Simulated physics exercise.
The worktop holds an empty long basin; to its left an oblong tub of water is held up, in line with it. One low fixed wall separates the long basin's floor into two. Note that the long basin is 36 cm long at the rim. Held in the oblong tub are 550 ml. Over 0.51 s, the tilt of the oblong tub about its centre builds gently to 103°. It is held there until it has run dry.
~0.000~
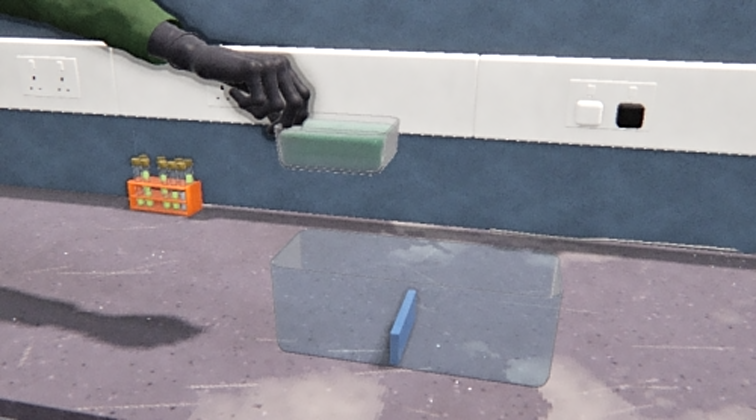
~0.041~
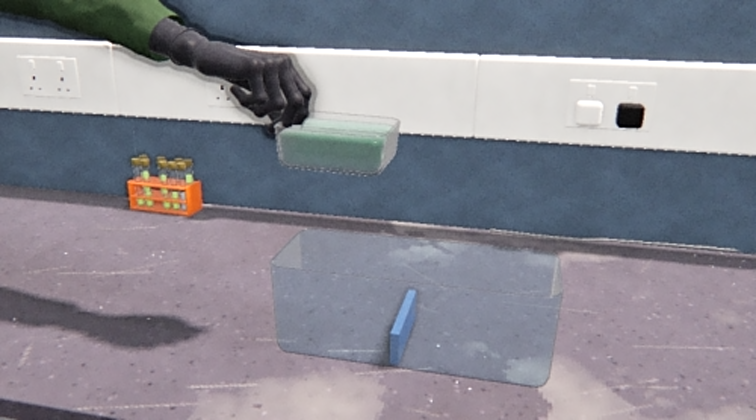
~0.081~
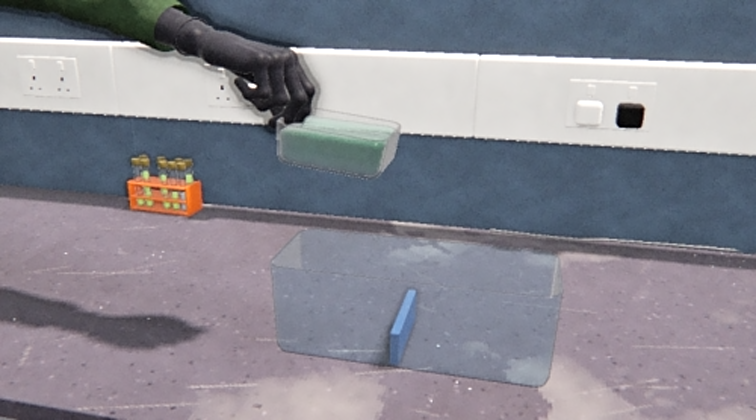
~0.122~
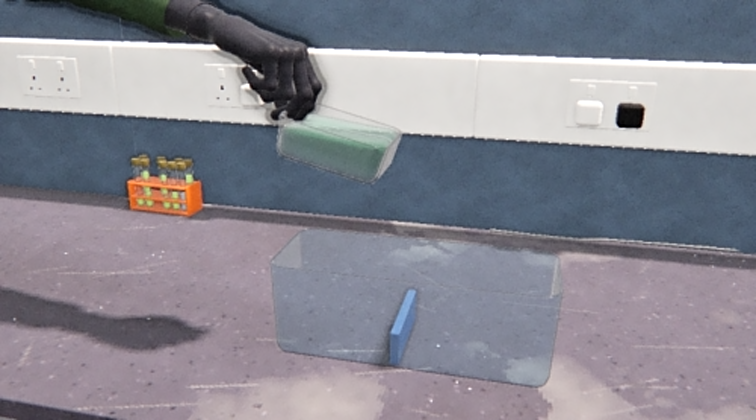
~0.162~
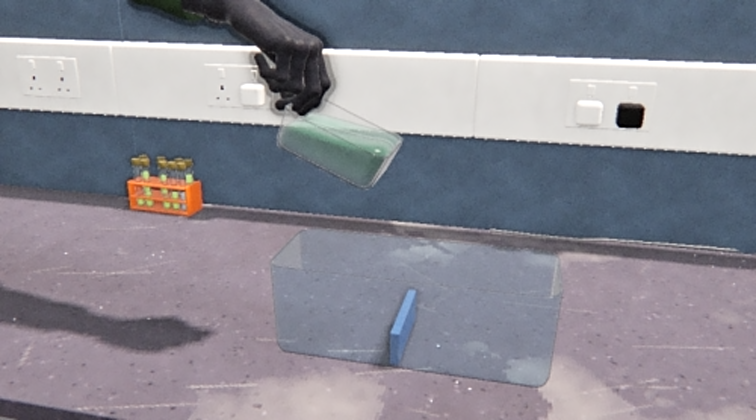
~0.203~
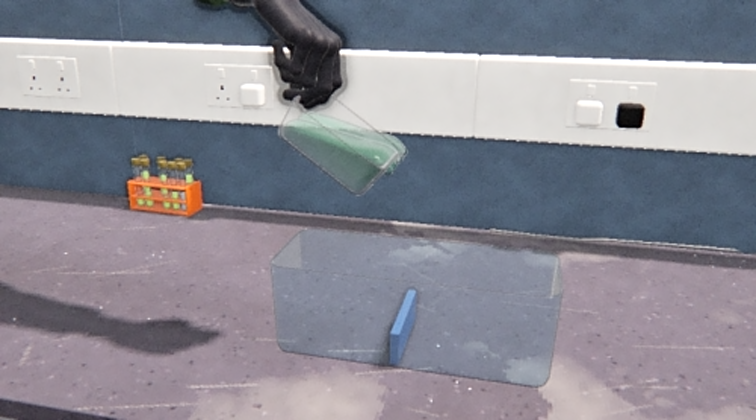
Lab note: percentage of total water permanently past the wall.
Approx. 75 %.
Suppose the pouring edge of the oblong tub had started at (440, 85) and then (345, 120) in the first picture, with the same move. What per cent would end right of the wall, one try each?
In turn about 75 and 15 per cent.
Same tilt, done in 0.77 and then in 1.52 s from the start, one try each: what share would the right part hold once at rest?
75 and 75 %.
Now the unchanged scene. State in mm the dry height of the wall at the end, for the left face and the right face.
Left about 42 mm, while the right is about 30 mm.
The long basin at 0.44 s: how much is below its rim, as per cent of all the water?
Estimate - around 46 in a hundred parts.
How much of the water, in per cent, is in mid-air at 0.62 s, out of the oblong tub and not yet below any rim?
I'd put it at about 5 per cent of the liquid.
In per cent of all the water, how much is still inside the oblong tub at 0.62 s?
Roughly 1 per cent.
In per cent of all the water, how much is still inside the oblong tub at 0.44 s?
Around 7 percent.
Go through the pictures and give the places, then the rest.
The first picture shows tilt 0°; pouring edge (392, 128); surface from (291, 125) to (392, 132); the long basin's rim runs from (286, 247) to (560, 276); the wall's top is at (404, 312).
The second picture shows tilt 2°; pouring edge (393, 129); surface from (292, 125) to (392, 132).
The third picture shows tilt 6°; pouring edge (394, 134); surface from (293, 122) to (393, 135).
The fourth picture shows tilt 14°; pouring edge (395, 141); surface from (294, 120) to (395, 138).
The fifth picture shows tilt 24°; pouring edge (394, 151); surface from (295, 119) to (393, 143); 3 per cent is over the edge.
The sixth picture shows tilt 35°; pouring edge (392, 162); surface from (296, 118) to (377, 141); 10 per cent is over the edge.
Then, 0.44 s in, the tilt is 99° and 7 per cent is still to pour, 1 is left of the wall and 45 right of it.
Then, 0.62 s in, the tilt is 103° and 1 per cent is still to pour, 11 is left of the wall and 77 right of it.
Then, 0.81 s in, the tilt is 103° and 0 per cent is still to pour, 17 is left of the wall and 74 right of it.
Then, 1.01 s in, the tilt is 103° and 0 per cent is still to pour, 17 is left of the wall and 75 right of it.
Finally, 17 per cent lies left of the wall, 75 right of it and 8 outside.
